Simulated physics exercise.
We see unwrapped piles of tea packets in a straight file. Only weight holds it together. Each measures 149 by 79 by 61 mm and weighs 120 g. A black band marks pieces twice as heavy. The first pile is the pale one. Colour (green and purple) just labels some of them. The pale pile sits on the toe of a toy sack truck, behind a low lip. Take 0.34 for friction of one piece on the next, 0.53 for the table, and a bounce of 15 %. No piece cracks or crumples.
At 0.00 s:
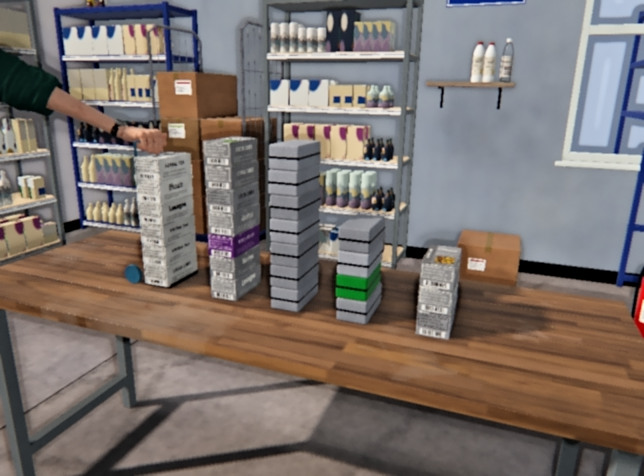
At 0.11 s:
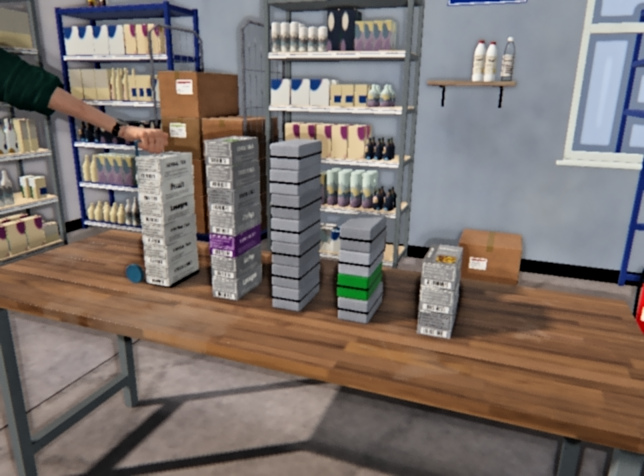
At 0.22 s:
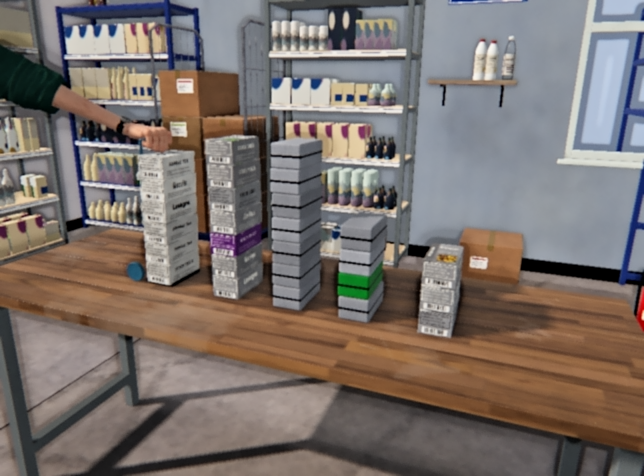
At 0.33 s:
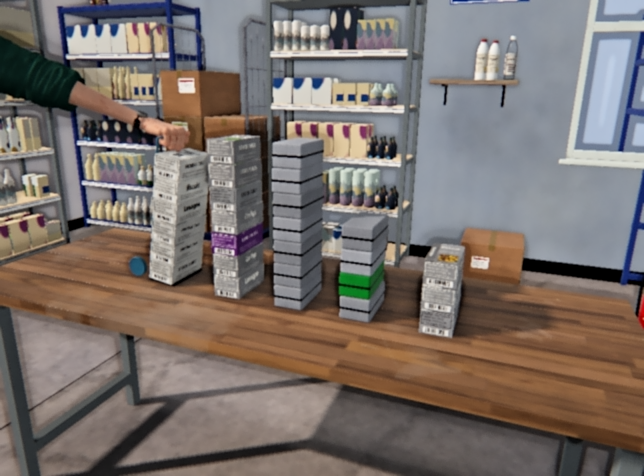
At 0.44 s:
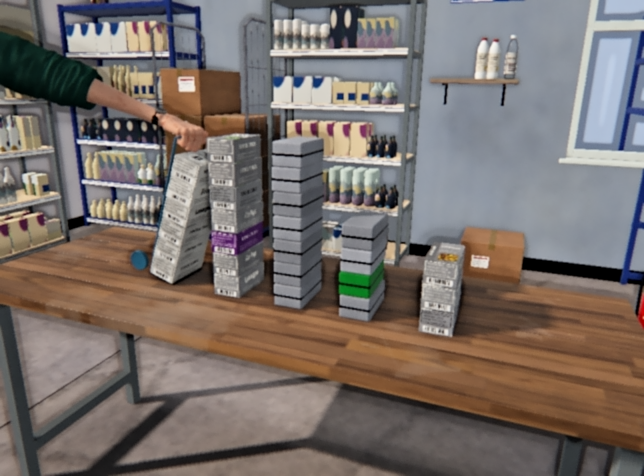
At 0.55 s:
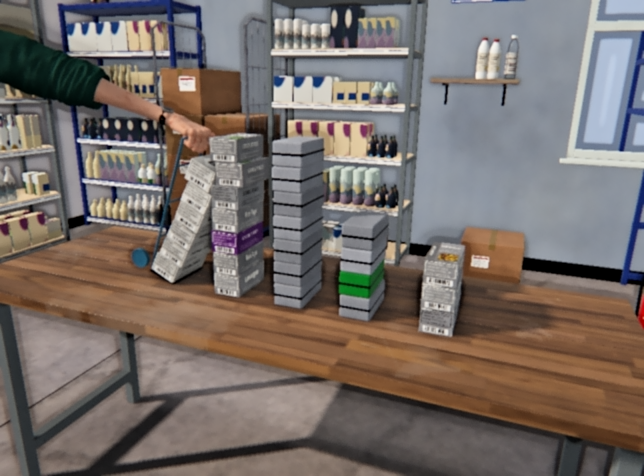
A hand resting on top of the leftmost pale pile of packets, in a row of unwrapped piles on a wooden table, pushed it rightward until it leaned against the pile with the purple packet.
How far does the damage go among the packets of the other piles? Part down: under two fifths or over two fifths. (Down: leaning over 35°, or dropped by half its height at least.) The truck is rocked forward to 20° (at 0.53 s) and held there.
Ending down: Over two fifths.
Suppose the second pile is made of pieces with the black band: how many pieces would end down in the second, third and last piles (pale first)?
Then second 0, third 0, last 0.
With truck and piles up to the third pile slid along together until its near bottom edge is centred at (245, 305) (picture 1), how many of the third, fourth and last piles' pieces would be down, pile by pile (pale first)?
In that case third 7, fourth 3, last 2.
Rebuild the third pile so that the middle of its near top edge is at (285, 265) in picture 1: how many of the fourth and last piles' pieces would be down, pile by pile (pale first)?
In that case fourth 1, last 0.
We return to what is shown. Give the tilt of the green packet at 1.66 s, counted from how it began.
Roughly 40°.
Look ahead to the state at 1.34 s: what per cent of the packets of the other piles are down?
By then 20 per cent.
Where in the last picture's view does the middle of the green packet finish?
At about (414, 299).
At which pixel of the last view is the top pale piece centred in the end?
At about (274, 234).
After 0.86 s, 6 of the pale pile down; none of the 21 other packets down, 9 disturbed; purple packet leaning 14°.
After 1.34 s, 6 of the pale pile down; 4 of the 21 other packets down; purple packet leaning 34°, 23 mm lower.
After 1.66 s, 6 of the pale pile down; 18 of the 21 other packets down; purple packet leaning 44°, 51 mm lower; green packet leaning 36°.
After 2.10 s, 6 of the pale pile down; 19 of the 21 other packets down; green packet leaning 47°, 42 mm lower; purple packet leaning 41°, 6 cm lower.
By the end (2.6 s), 6 of the pale pile down; 19 of the 21 other packets down; green packet leaning 47°, 42 mm lower; purple packet leaning 41°, 6 cm lower. That is 90 per cent. As the last picture would show them, middles, green packet near (414, 299), purple packet near (285, 264).
